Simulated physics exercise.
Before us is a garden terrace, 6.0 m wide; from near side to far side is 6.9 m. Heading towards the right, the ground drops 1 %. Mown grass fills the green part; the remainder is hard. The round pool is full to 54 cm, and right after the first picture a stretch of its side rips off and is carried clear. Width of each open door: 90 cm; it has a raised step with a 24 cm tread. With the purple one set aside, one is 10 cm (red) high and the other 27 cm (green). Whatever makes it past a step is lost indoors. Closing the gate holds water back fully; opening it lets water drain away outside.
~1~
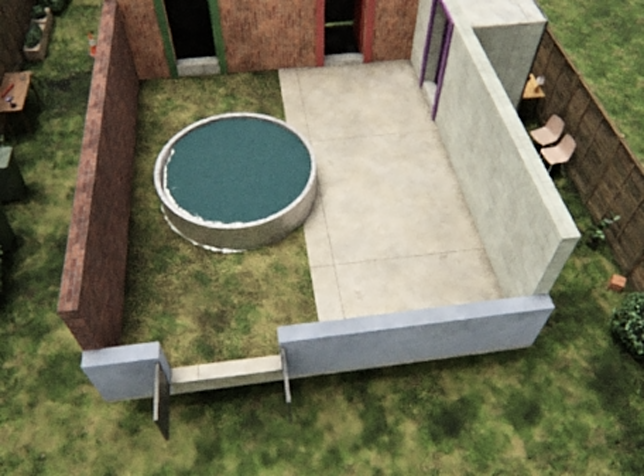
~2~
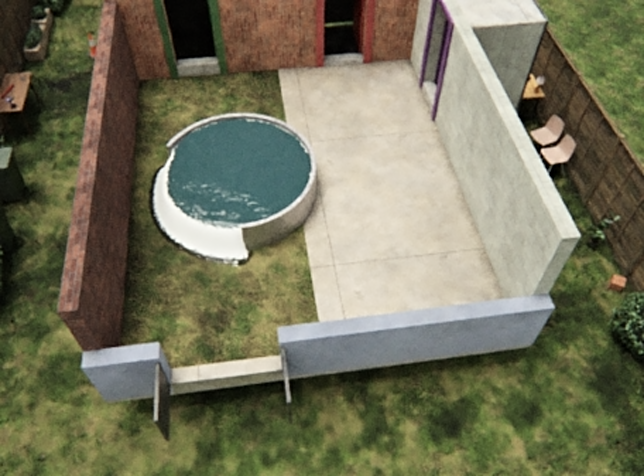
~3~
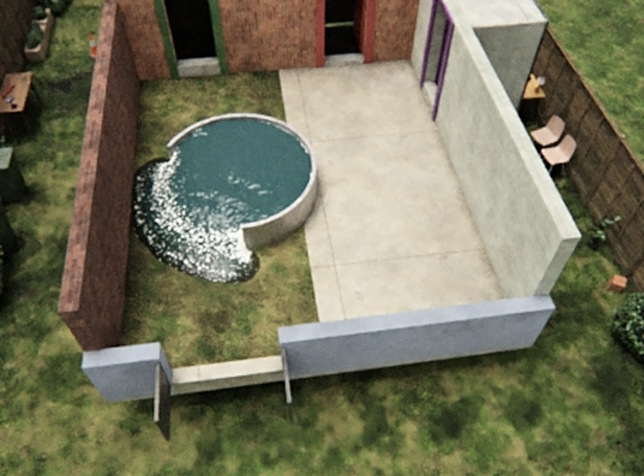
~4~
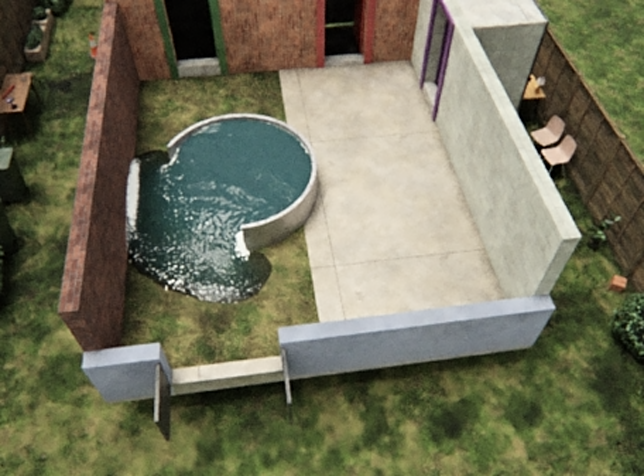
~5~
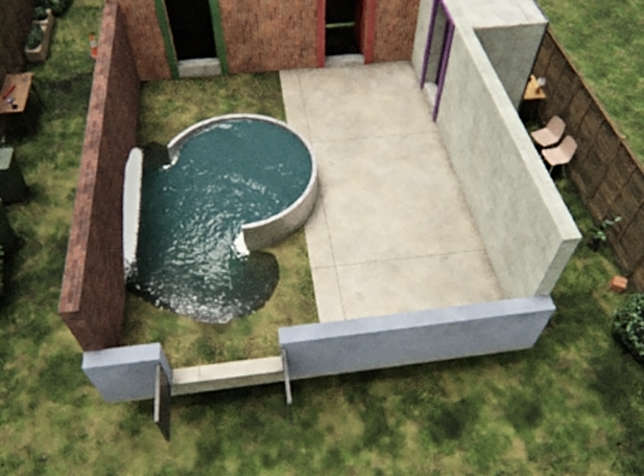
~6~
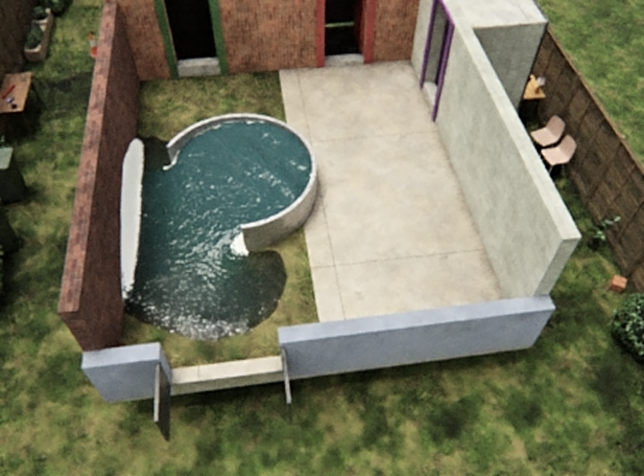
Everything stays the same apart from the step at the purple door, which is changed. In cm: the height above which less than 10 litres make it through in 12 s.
7.5 cm.
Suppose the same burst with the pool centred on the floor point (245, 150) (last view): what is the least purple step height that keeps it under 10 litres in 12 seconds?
About 7.5 cm.
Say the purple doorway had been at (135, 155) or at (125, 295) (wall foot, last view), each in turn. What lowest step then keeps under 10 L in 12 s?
Around 17 and 23 cm respectively.
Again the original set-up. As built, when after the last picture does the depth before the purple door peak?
It peaks at about 8.0 s.
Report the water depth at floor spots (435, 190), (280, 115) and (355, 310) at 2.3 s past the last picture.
Roughly 0, 0 and 0 cm, in turn.
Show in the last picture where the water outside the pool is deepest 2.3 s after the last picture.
Near (121, 352).
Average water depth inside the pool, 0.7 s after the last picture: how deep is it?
About 32 centimetres on average.
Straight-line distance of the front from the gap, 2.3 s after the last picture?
Reach: Approx. 4.2 m.
Then, 0.7 s after the last picture water covers 25 % of the floor, deepest (36 cm) near (120, 375); it has not reached the purple door.
Then, 2.3 s after the last picture water covers 35 % of the floor, deepest (32 cm) near (121, 352); it has not reached the purple door.
Then, 11.3 s after the last picture water covers 100 % of the floor, deepest (10 cm) near (426, 102); 9 cm at the purple door, 0 litres in over its 18 cm step.
At the purple door as built, the water peaked near 11 cm, 7.9 s after the last picture.
With a step of 6 cm, 23 litres would have come in within the 12 s; with 9.5 cm, 1 litre. So under 10 litres takes about 7.5 cm.
